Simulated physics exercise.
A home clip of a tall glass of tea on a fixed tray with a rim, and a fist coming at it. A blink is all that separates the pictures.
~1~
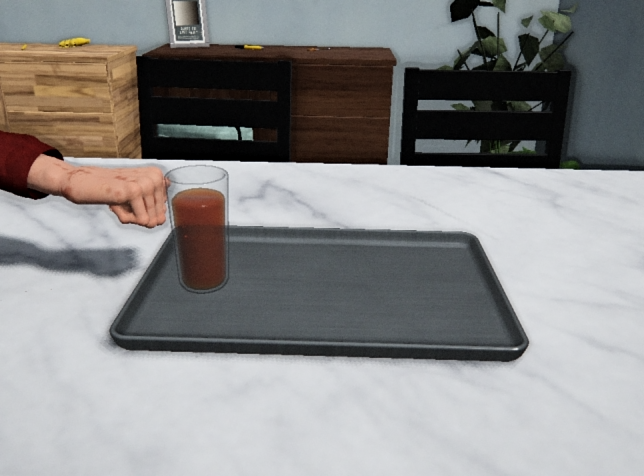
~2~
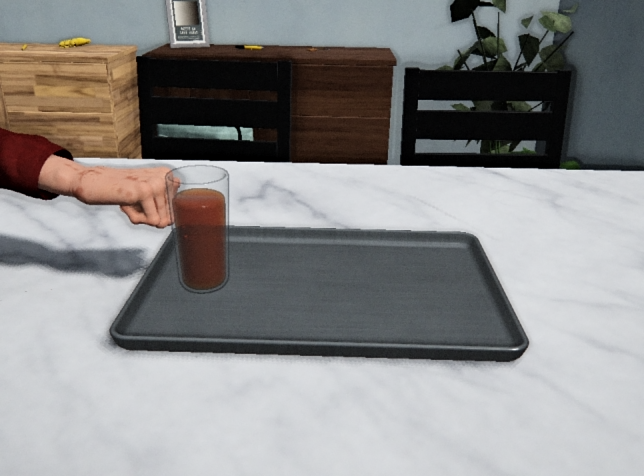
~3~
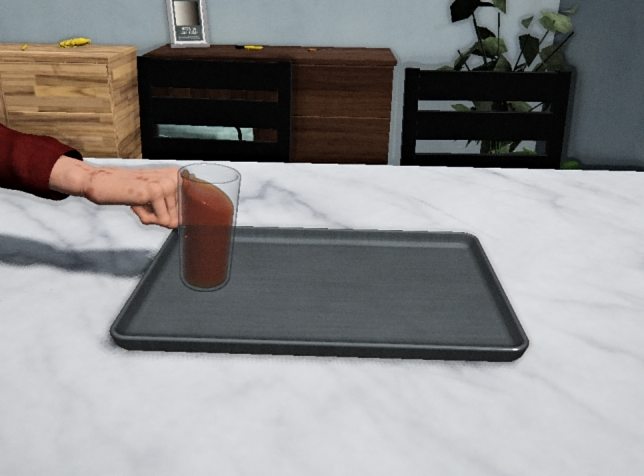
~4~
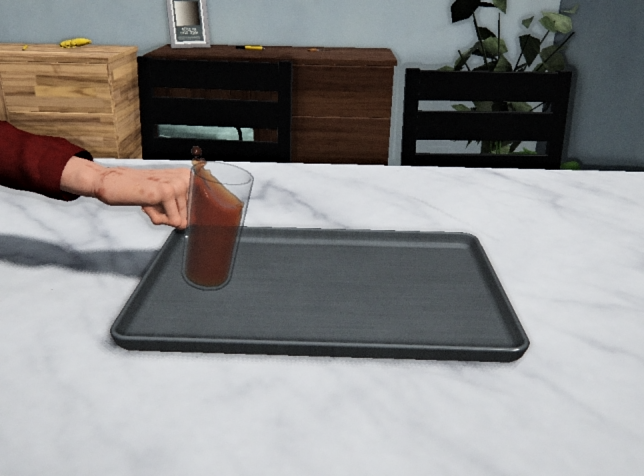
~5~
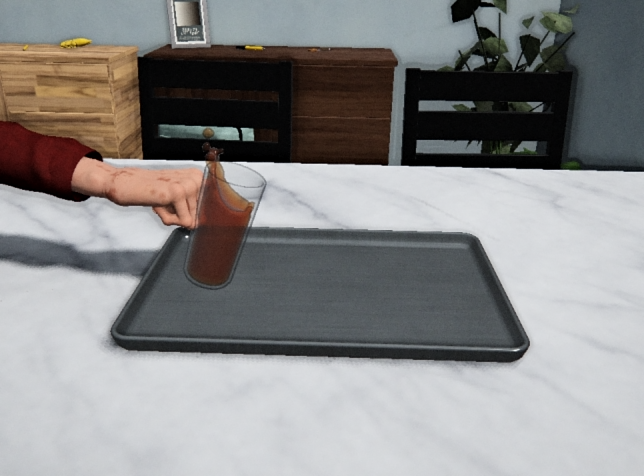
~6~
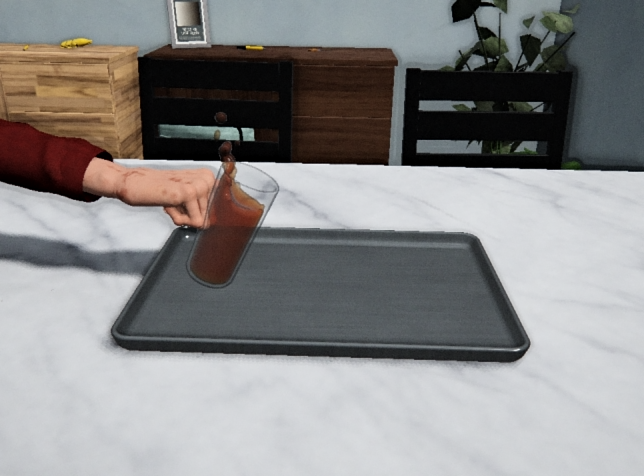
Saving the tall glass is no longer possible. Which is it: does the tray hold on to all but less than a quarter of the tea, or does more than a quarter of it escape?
More than a quarter escapes.
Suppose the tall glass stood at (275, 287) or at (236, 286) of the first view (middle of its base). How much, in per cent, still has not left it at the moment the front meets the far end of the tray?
First 70 per cent, second 60 per cent.
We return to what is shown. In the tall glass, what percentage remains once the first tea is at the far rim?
Roughly 55 percent is still in the tall glass.
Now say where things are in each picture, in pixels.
It leans 0°; its right rim is at (226, 177); the tea meets the walls at (174, 194) and (225, 195); the tray's far rim is at (497, 282); the tray is clear ahead, in the first picture.
It leans 0°; its right rim is at (226, 177); the tea meets the walls at (174, 195) and (225, 196), in the second picture.
It leans 6°; its right rim is at (239, 179); the tea meets the walls at (184, 172) and (228, 197), in the third picture.
It leans 12°; its right rim is at (251, 181); the tea meets the walls at (195, 177) and (245, 203); 1 per cent is over the edge, in the fourth picture.
It leans 18°; its right rim is at (264, 185); the tea meets the walls at (202, 200) and (255, 204); 2 per cent is over the edge, in the fifth picture.
It leans 24°; its right rim is at (277, 190); the tea meets the walls at (209, 207) and (265, 206); 2 per cent is over the edge, in the sixth picture.
A moment on, the tall glass lies on its side and 96 per cent is in the glass, 0 on the tray and 4 above or beyond its rim.
Next, the tall glass lies on its side and 53 per cent is in the glass, 39 on the tray and 8 above or beyond its rim.
Then the tall glass lies on its side and 31 per cent is in the glass, 48 on the tray and 21 above or beyond its rim.
Later the tall glass lies on its side and 18 per cent is in the glass, 49 on the tray and 33 above or beyond its rim.
At rest 67 per cent is held by tray and glass, 33 is off the tray.
